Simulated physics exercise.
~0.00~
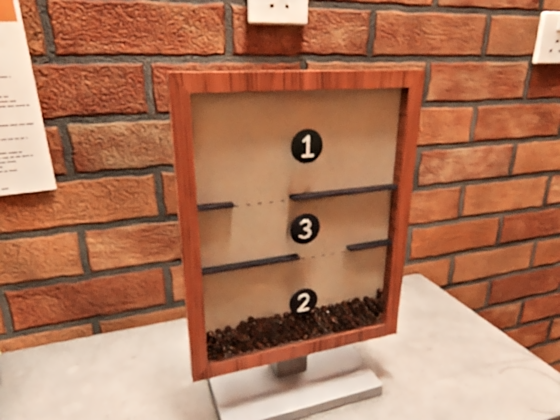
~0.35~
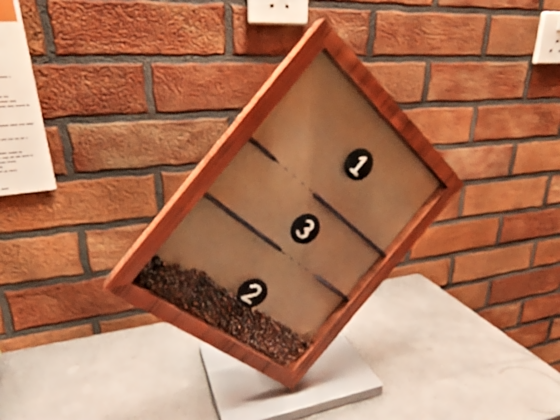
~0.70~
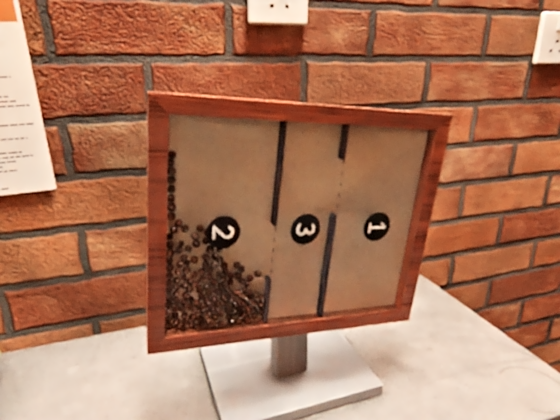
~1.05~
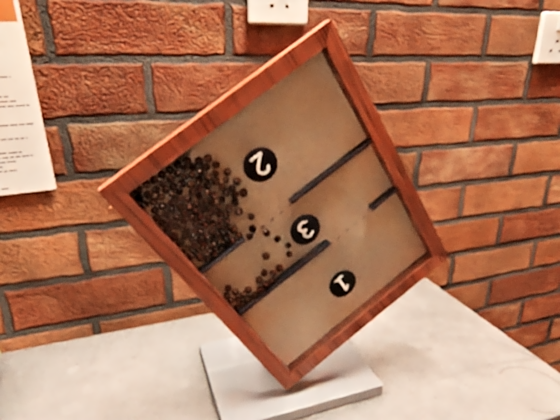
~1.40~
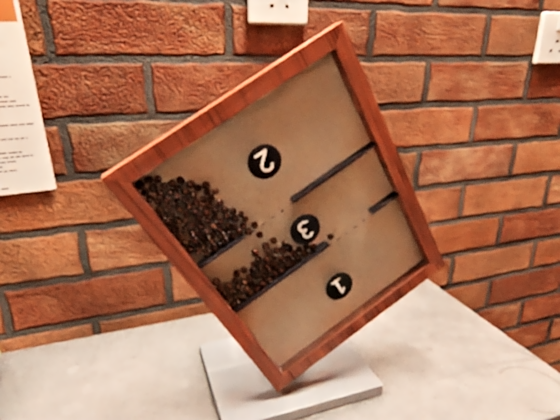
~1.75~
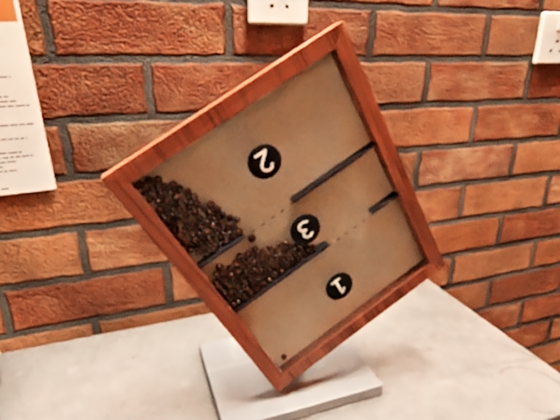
Wooden-framed display case turning clockwise until steeply tilted upside down, dark pellets spilling from one chamber into the middle one and settling.
